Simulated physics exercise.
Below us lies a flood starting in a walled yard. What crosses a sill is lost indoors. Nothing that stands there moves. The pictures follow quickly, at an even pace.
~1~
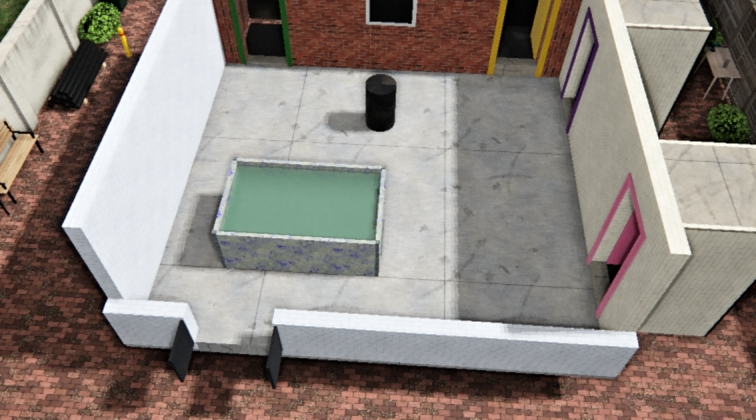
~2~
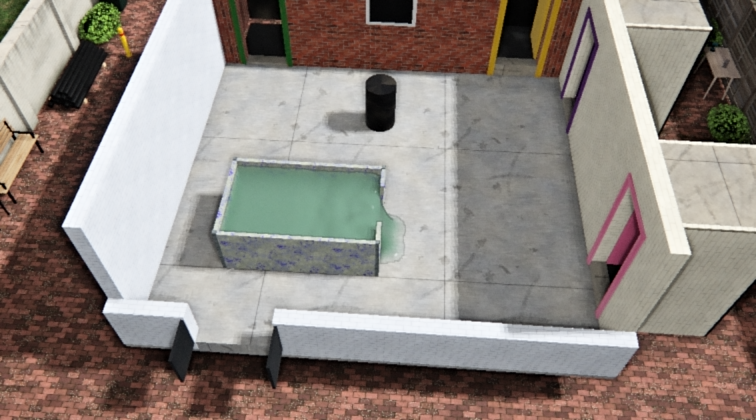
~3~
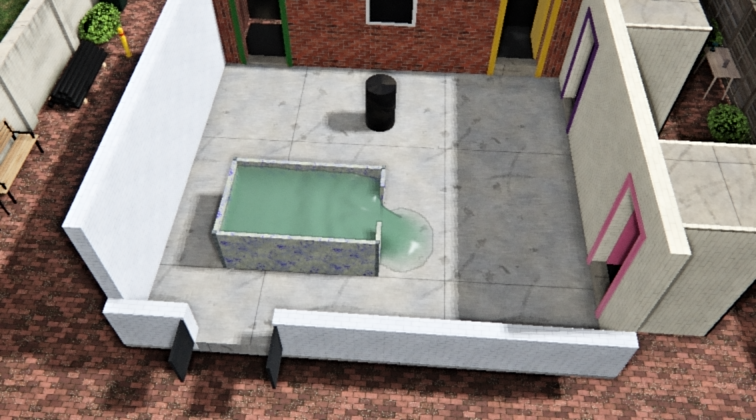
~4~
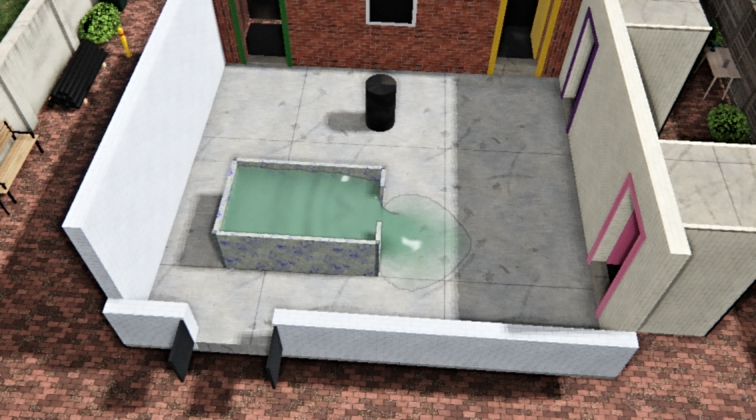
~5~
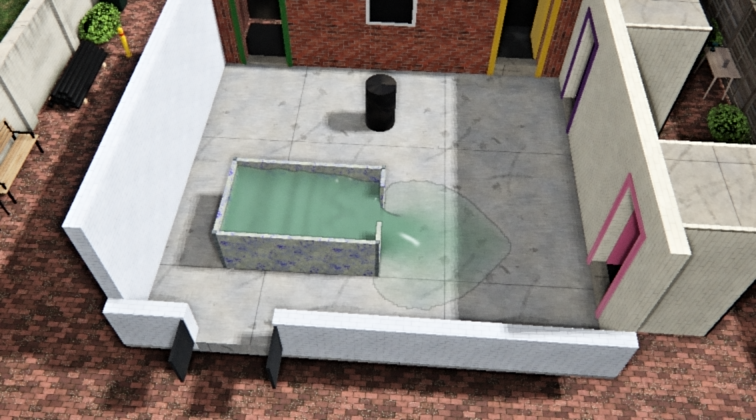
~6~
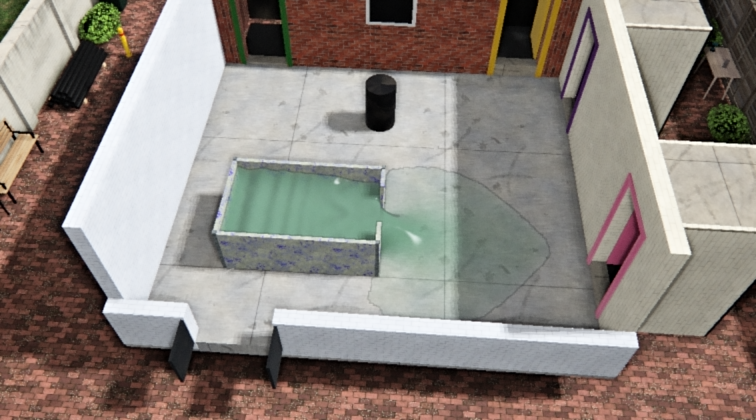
In a walled yard, green water pours from a tank's right side and spreads rightward.
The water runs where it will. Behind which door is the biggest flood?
The pink door.
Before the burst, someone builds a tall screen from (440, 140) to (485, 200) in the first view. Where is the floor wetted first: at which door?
The pink door.
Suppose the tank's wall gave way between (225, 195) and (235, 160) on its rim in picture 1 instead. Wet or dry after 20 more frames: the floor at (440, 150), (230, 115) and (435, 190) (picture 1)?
In turn: Dry, covered, dry.
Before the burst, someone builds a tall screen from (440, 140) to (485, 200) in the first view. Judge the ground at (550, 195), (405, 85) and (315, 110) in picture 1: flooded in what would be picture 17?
In turn: Awash, clear, free of water.
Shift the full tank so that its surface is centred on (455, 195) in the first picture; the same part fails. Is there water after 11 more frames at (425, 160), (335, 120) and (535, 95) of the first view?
In turn: Dry, free of water, awash.
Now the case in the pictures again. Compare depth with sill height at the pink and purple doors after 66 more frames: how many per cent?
Roughly 60 per cent, then 120 per cent.
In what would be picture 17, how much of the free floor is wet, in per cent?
Close to 40 %.
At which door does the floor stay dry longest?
It is the door marked green.
A moment on, water covers 35 % of the floor; yellow door not reached, green door not reached, purple door not reached, pink door a trickle in.
Next, water covers 40 % of the floor; yellow door not reached, green door not reached, purple door wet at the sill, nothing in, pink door some in.
Then, water covers 40 % of the floor; yellow door wet at the sill, nothing in, green door not reached, purple door a trickle in, pink door a lot in.
Later, water covers 70 % of the floor; yellow door wet at the sill, nothing in, green door wet at the sill, nothing in, purple door some in, pink door a lot in.
In the end, water covers 95 % of the floor; yellow door wet at the sill, nothing in, green door a trickle in, purple door some in, pink door a lot in; the pink door has let in the most.
